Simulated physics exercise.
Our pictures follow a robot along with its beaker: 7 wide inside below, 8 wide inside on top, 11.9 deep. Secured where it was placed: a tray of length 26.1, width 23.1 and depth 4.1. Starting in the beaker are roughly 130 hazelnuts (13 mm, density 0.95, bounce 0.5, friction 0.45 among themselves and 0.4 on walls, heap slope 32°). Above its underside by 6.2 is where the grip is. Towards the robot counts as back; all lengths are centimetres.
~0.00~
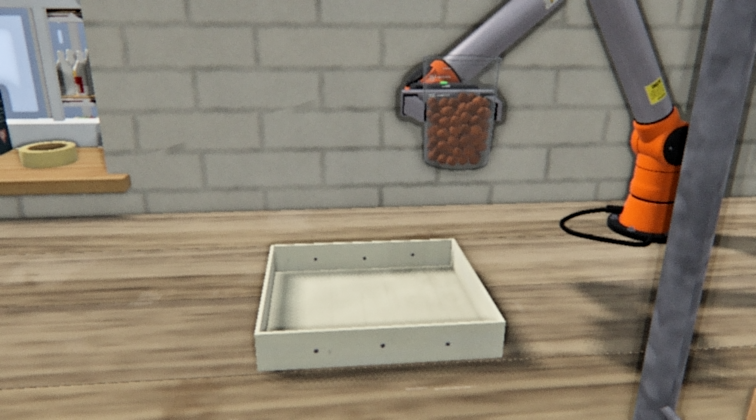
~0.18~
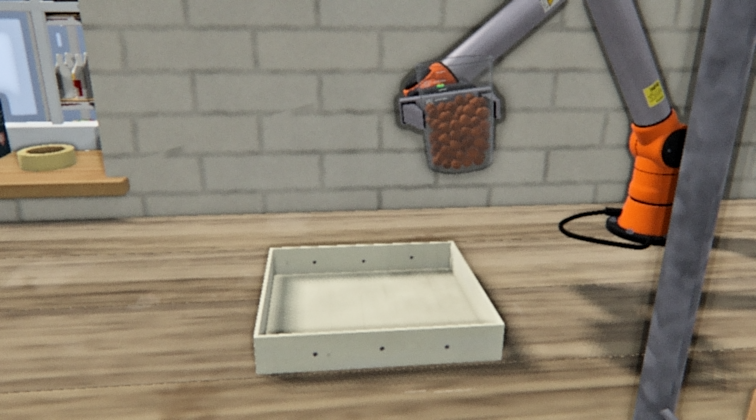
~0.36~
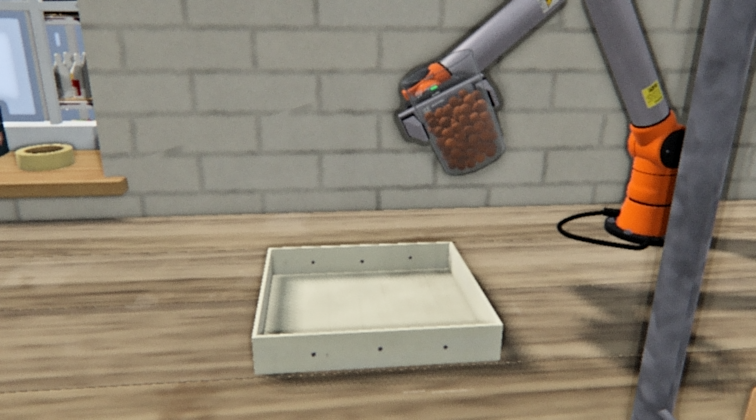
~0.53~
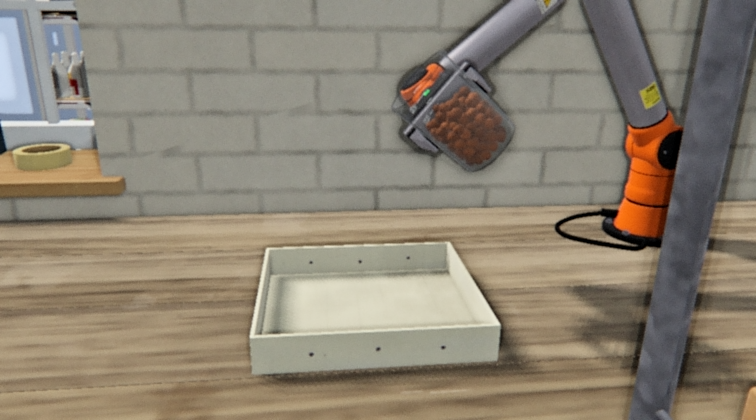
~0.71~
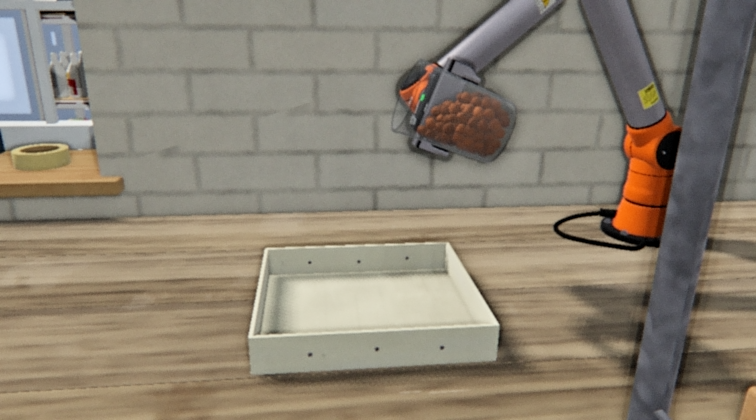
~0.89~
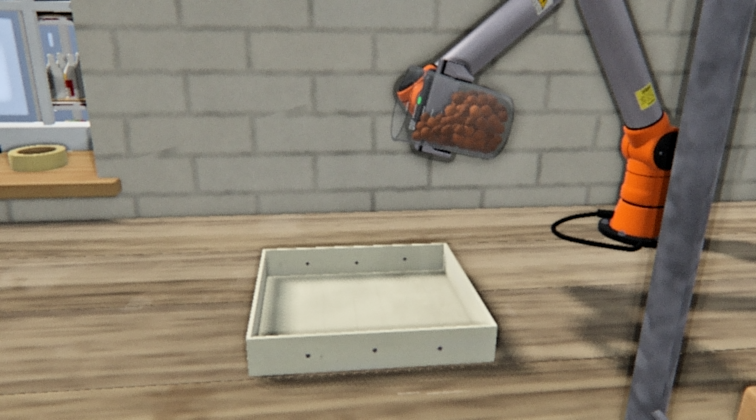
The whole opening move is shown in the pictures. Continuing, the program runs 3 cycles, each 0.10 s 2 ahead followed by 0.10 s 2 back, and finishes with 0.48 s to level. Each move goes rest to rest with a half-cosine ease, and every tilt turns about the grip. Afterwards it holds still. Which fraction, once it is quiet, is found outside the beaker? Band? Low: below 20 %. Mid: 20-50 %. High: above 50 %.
Low.
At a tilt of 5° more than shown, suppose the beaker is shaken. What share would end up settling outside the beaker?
Roughly 25 in a hundred.
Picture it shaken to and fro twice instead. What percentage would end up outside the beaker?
My guess is near 10 per cent.
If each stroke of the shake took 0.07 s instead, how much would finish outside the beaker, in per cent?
The share would be near 25 %.
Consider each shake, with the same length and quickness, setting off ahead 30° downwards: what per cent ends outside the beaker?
Roughly 5 percent of it.
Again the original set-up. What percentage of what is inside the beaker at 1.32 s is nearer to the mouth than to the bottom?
40 %.
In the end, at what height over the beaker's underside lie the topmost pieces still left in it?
Height at rest: Approx. 8.5 cm.
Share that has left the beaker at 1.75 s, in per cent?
Roughly 10 percent by that moment.
After 1.32 s, tilted 76° forward, highest piece 26 above the table; 123 in the beaker, 1 in the tray, 6 in flight or on a rim.
After 1.75 s, tilted 32° forward, highest piece 29 above the table; 116 in the beaker, 14 in the tray.
After 2.17 s, level, highest piece 28 above the table; 116 in the beaker, 14 in the tray.
After 3.22 s, level, highest piece 28 above the table; 116 in the beaker, 14 in the tray.
In the end, 116 in the beaker, 14 in the tray. That is 11 % outside the beaker.
